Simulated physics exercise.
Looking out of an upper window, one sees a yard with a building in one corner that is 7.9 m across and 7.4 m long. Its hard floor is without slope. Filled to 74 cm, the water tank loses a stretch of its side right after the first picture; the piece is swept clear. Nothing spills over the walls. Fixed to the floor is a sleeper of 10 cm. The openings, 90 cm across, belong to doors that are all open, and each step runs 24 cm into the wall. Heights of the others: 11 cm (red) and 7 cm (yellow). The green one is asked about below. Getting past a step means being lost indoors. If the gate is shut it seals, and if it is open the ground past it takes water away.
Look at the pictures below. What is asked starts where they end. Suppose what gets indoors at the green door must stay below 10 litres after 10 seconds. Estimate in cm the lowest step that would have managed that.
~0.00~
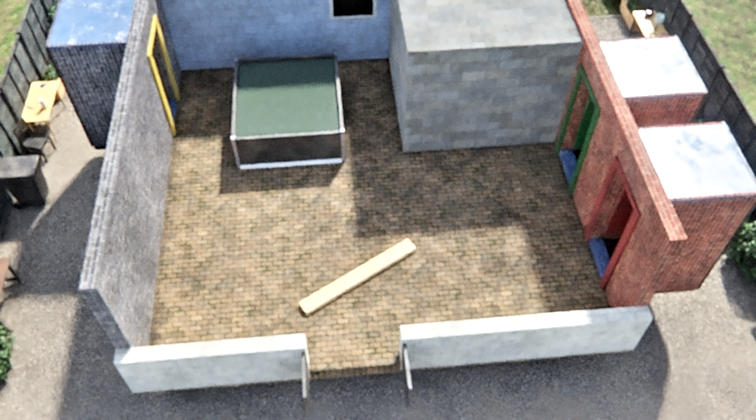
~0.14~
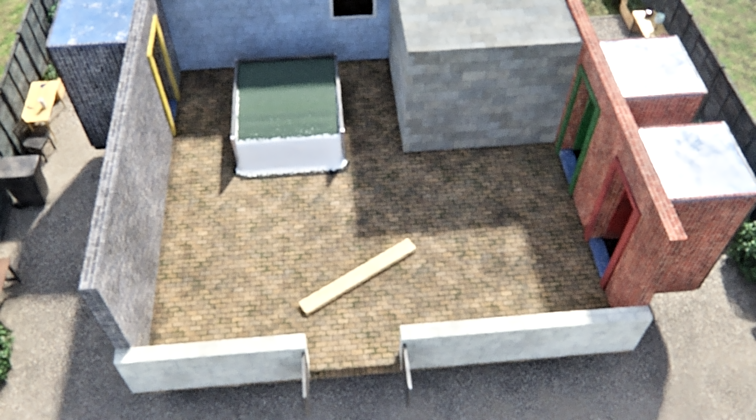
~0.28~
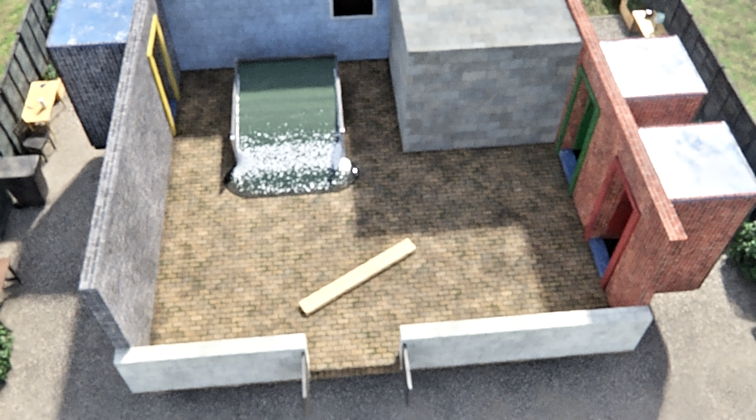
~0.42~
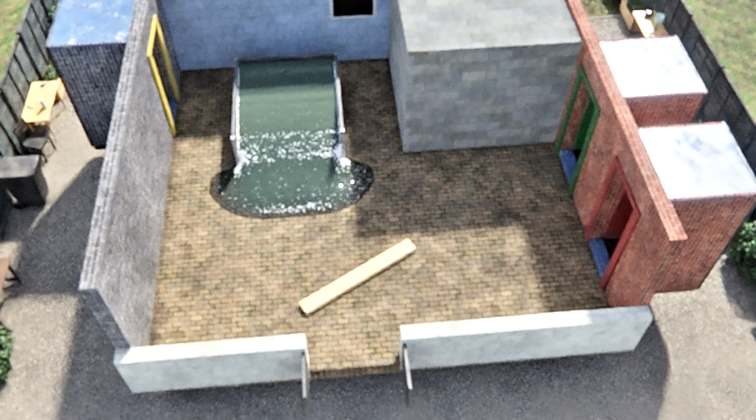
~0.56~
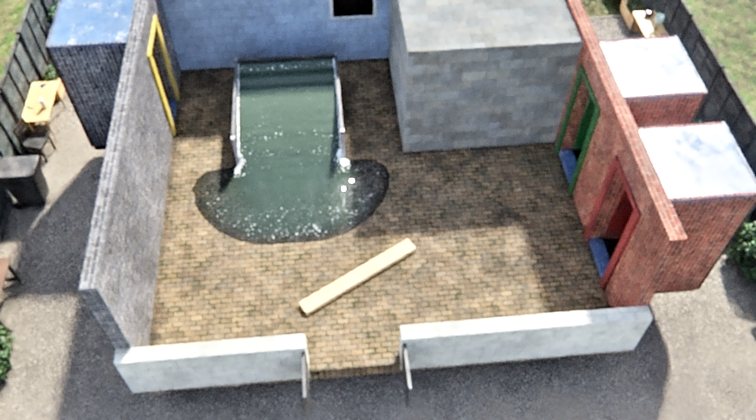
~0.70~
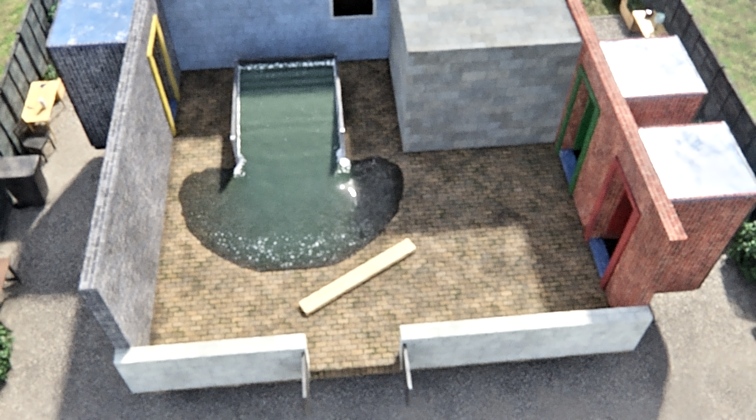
A height of about 13 cm would have managed it.
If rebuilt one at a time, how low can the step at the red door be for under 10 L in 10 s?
The red door needs around 7.0 cm.
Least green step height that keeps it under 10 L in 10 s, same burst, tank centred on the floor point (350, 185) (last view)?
With that change, some 7.0 centimetres.
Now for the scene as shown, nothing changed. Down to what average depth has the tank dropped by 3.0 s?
I'd put it at some 17 centimetres on average.
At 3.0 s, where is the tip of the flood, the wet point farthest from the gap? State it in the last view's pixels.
Around (566, 326).
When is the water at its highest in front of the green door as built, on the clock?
Peak: Close to 9.0 s.
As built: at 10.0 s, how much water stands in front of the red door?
Lab note: Depth approx. 8.0 cm.
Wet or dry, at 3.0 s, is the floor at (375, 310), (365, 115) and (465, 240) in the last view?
Awash; untouched; awash.
After 1.4 s water covers 40 % of the floor, deepest (36 cm) near (291, 359); it has not reached the green door.
After 3.0 s water covers 55 % of the floor, deepest (39 cm) near (147, 371); it has not reached the green door.
After 10.0 s water covers 95 % of the floor, deepest (13 cm) near (481, 192); 12 cm at the green door, 1 litre in over its 18 cm step.
At the green door as built, the water arrived by 5.7 s and peaked near 19 cm at 8.8 s.
Run again over the same 10 s with other heights there, 15 litres in over 11.5 cm, 3 litres over 16 cm. The limit of 10 litres is kept from about 13 cm up.
